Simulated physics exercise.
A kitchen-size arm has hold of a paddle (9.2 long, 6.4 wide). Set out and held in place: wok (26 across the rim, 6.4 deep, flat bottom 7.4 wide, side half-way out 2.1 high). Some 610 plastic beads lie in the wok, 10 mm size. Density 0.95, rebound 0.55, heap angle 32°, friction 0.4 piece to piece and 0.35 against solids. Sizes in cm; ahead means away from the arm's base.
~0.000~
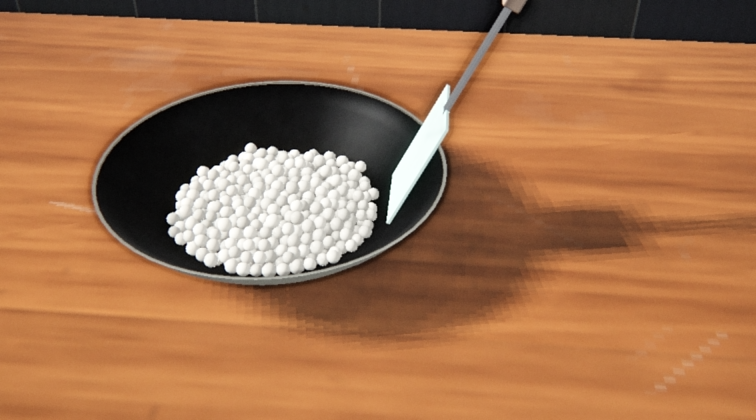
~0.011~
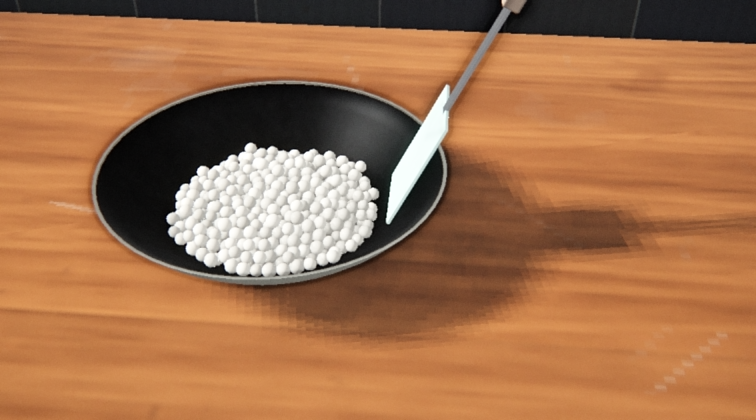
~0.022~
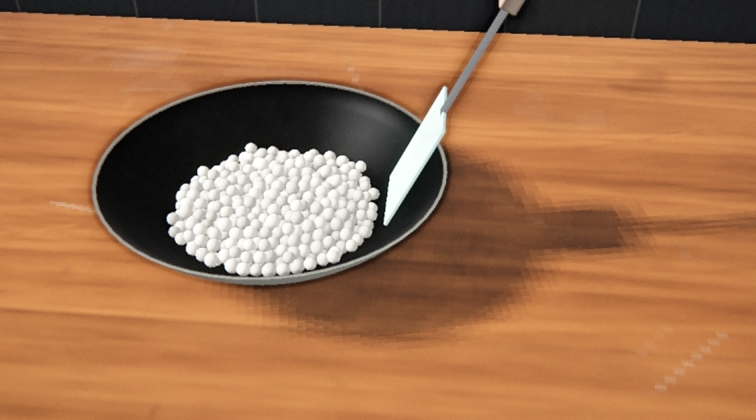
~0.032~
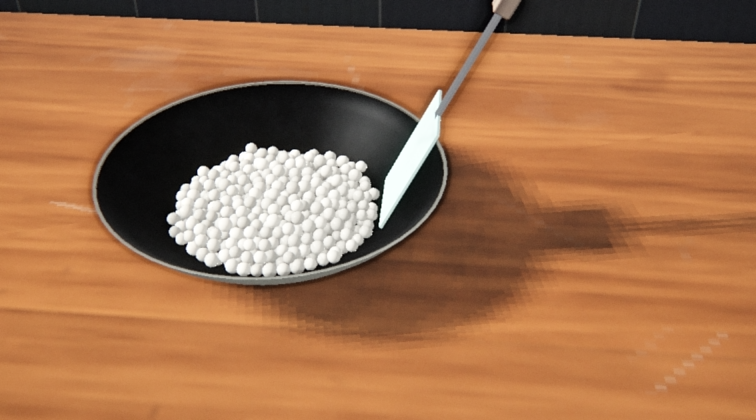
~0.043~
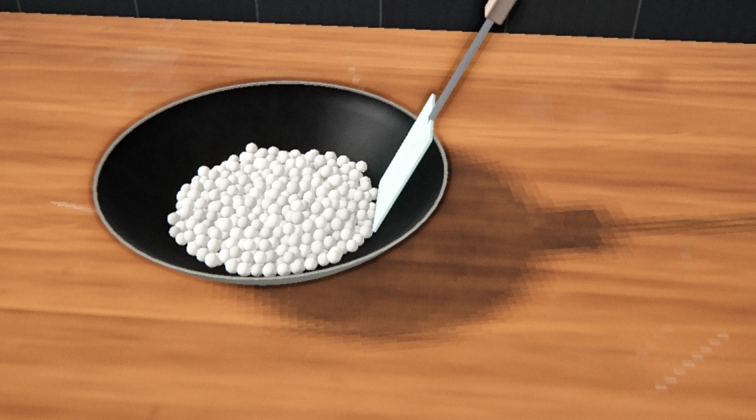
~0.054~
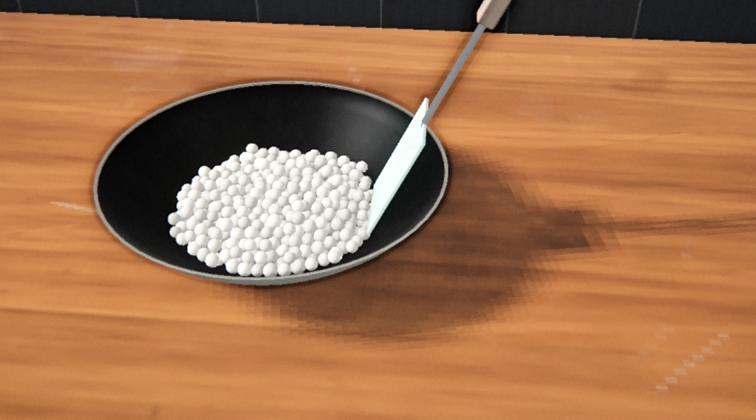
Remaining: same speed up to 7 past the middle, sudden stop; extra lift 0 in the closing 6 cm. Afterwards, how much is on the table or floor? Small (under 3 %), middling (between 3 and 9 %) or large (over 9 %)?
On the table or floor the share is middling, between 3 and 9 %.
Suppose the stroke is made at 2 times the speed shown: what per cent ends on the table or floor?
About 25 per cent.
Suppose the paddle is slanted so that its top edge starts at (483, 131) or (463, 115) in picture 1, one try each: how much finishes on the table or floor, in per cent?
Some 5 and 5 per cent.
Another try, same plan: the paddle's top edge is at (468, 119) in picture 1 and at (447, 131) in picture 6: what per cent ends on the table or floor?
Some 5 per cent.
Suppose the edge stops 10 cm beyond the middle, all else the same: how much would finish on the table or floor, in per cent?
Then about 25 per cent.
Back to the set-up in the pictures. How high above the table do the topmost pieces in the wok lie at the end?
About 7.5 cm.
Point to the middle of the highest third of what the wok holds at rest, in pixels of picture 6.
Around (164, 170).
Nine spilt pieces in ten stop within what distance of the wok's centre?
Some 30 cm.
By 0.17 s, sloping 65°, highest piece 5 above the table; 613 in the wok.
By 0.28 s, sloping 65°, highest piece 6 above the table; 613 in the wok.
By 0.54 s, sloping 65°, highest piece 7 above the table; 584 in the wok, 24 on the table or floor, 5 on the blade or in flight.
By 1.59 s, sloping 65°, highest piece 7 above the table; 584 in the wok, 29 on the table or floor.
Final count, 584 in the wok, 29 on the table or floor. That is 5 % on the table or floor.
